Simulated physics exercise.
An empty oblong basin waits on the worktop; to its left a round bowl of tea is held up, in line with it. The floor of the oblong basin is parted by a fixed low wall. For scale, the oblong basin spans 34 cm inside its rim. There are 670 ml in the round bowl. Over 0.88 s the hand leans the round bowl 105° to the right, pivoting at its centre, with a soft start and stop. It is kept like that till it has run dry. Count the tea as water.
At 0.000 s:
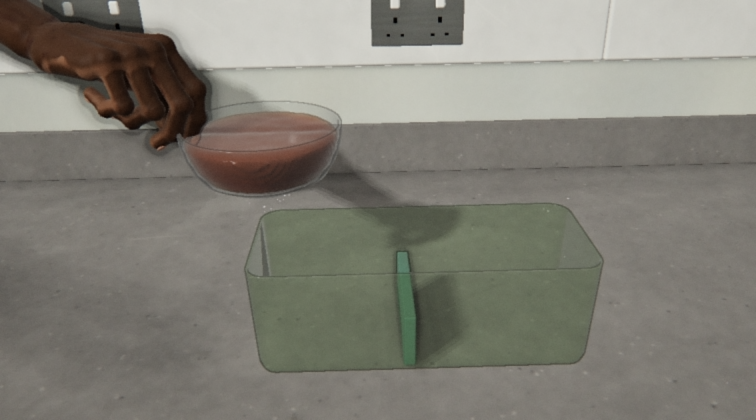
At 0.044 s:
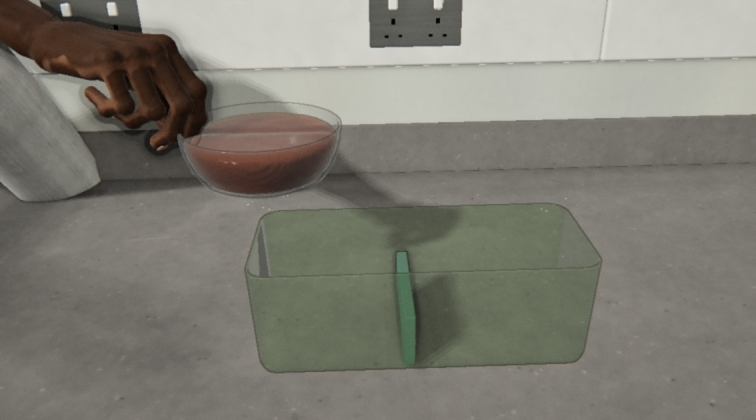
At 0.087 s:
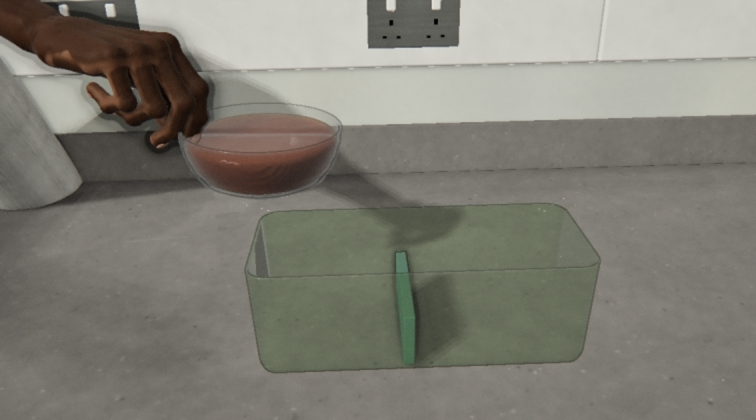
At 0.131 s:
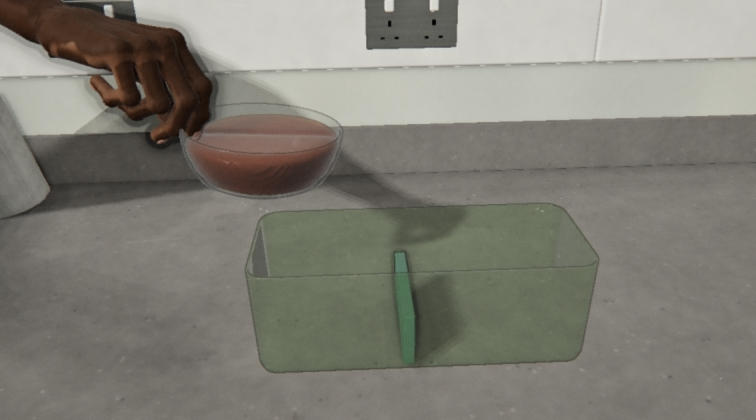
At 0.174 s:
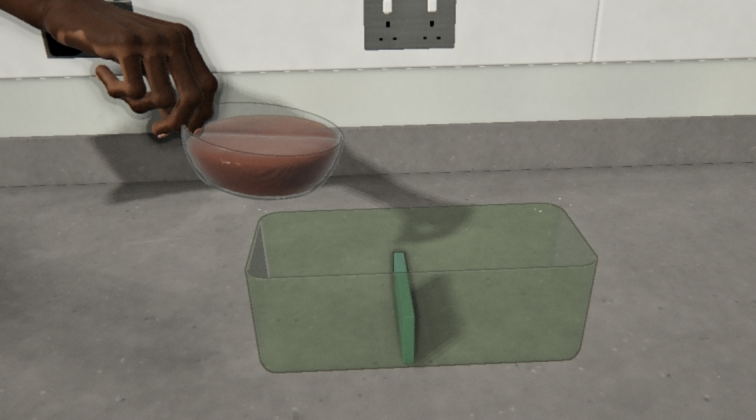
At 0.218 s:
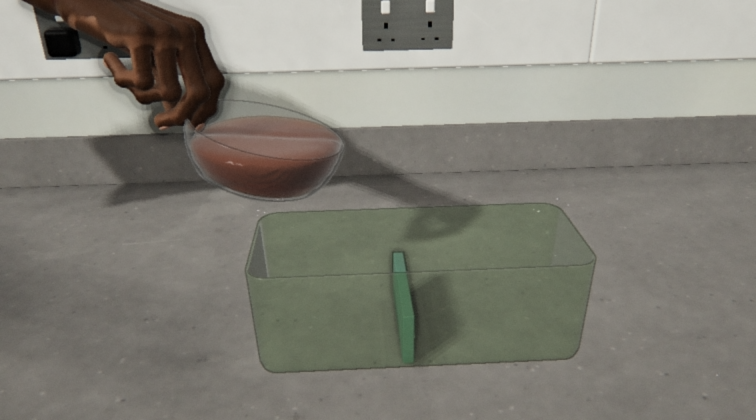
A hand held a clear round bowl of reddish-brown liquid above and to the left of an empty green see-through basin with a divider, then slowly tilted the bowl slightly to the right.
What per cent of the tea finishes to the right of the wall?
Roughly 28 per cent is past the wall.
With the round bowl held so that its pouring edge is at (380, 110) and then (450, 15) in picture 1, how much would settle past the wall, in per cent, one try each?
First 75, then 95 per cent.
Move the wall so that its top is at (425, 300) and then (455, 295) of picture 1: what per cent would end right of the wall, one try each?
In turn about 20 and 10 per cent.
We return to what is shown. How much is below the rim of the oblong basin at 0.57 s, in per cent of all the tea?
Near 42 in a hundred.
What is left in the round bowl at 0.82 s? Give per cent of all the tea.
About 1 per cent.
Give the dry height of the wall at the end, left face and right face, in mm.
Some 36 mm on the left and 52 mm on the right.
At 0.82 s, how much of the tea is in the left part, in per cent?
Some 70 per cent.
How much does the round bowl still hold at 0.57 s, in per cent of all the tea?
Near 26 in a hundred.
By 0.57 s the tilt is 75° and 25 per cent is still to pour, 24 is left of the wall and 18 right of it.
By 0.82 s the tilt is 104° and 1 per cent is still to pour, 69 is left of the wall and 28 right of it.
By 1.09 s the tilt is 105° and 0 per cent is still to pour, 70 is left of the wall and 28 right of it.
By 1.38 s the tilt is 105° and 0 per cent is still to pour, 70 is left of the wall and 28 right of it.
At rest 70 per cent lies left of the wall, 28 right of it and 2 outside.
